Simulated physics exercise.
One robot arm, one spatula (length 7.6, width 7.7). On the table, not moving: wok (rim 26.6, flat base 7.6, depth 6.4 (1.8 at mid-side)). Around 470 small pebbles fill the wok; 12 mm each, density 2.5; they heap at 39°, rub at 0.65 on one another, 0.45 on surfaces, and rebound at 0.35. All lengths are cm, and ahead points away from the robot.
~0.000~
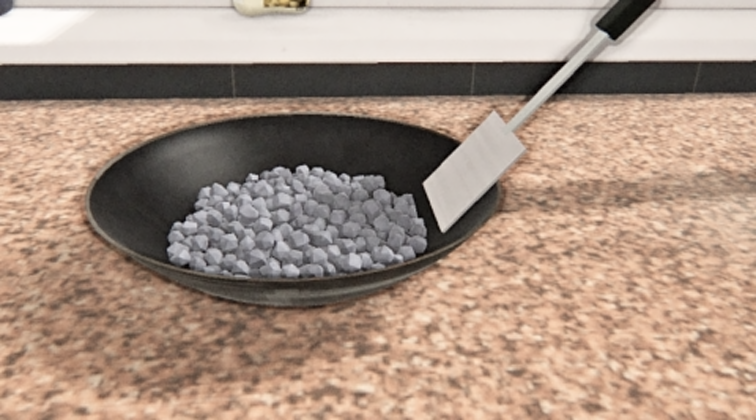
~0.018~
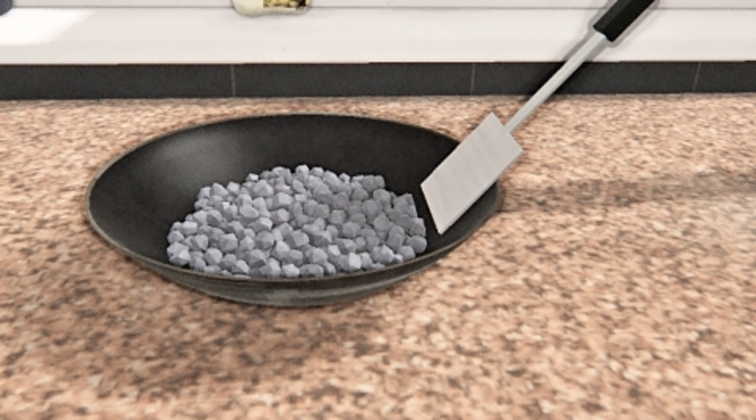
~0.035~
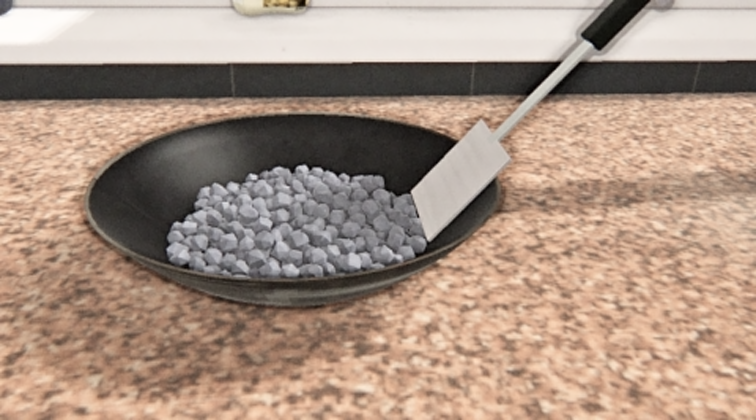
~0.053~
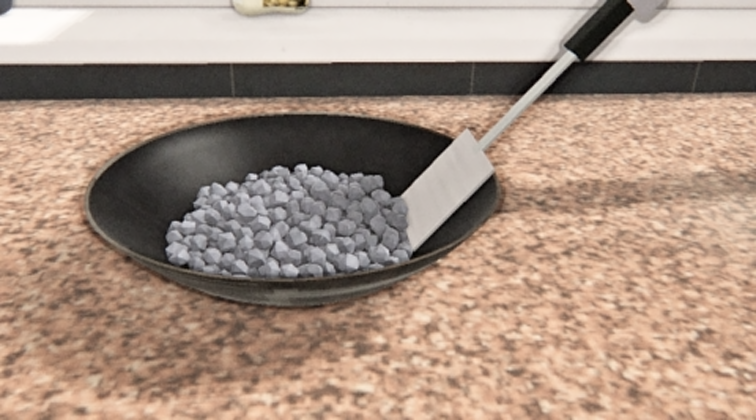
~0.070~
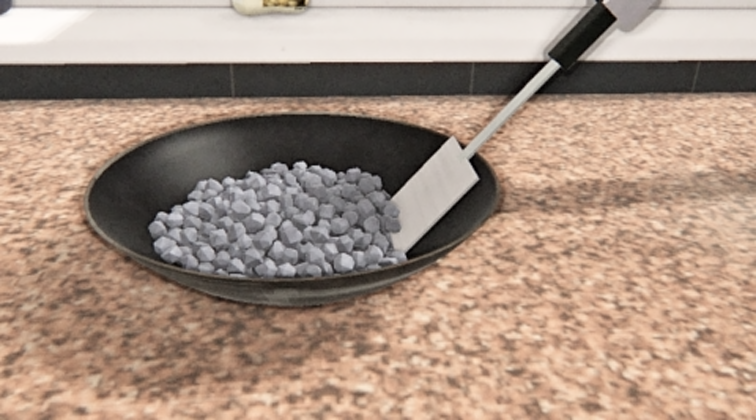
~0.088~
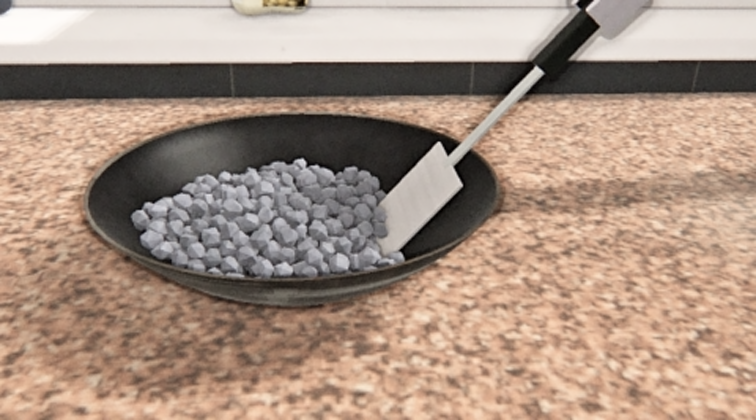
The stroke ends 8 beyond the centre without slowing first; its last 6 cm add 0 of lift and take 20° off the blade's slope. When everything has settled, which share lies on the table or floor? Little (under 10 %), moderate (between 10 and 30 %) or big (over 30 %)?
Share on the table or floor: Moderate (between 10 and 30 %).
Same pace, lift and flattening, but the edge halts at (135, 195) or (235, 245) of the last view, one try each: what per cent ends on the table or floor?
Some 40 and 5 per cent.
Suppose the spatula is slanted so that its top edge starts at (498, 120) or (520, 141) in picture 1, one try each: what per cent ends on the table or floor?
About 25 and 20 per cent.
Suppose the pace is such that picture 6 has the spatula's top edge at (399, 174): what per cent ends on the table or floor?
About 45 per cent.
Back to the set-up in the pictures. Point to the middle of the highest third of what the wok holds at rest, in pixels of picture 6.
Around (157, 178).
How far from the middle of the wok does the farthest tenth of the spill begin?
Some 25 cm.
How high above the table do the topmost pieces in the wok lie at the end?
Some 9.0 cm.
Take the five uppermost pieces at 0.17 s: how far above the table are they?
Some 7 cm.
After 0.17 s, sloping 49°, highest piece 7 above the table; 469 in the wok.
After 0.26 s, sloping 41°, highest piece 9 above the table; 459 in the wok, 10 on the blade or in flight.
After 0.50 s, sloping 29°, highest piece 9 above the table; 368 in the wok, 98 on the table or floor, 3 on the blade or in flight.
After 1.55 s, sloping 29°, highest piece 9 above the table; 365 in the wok, 104 on the table or floor.
In the end, 365 in the wok, 104 on the table or floor. That is 22 % on the table or floor.
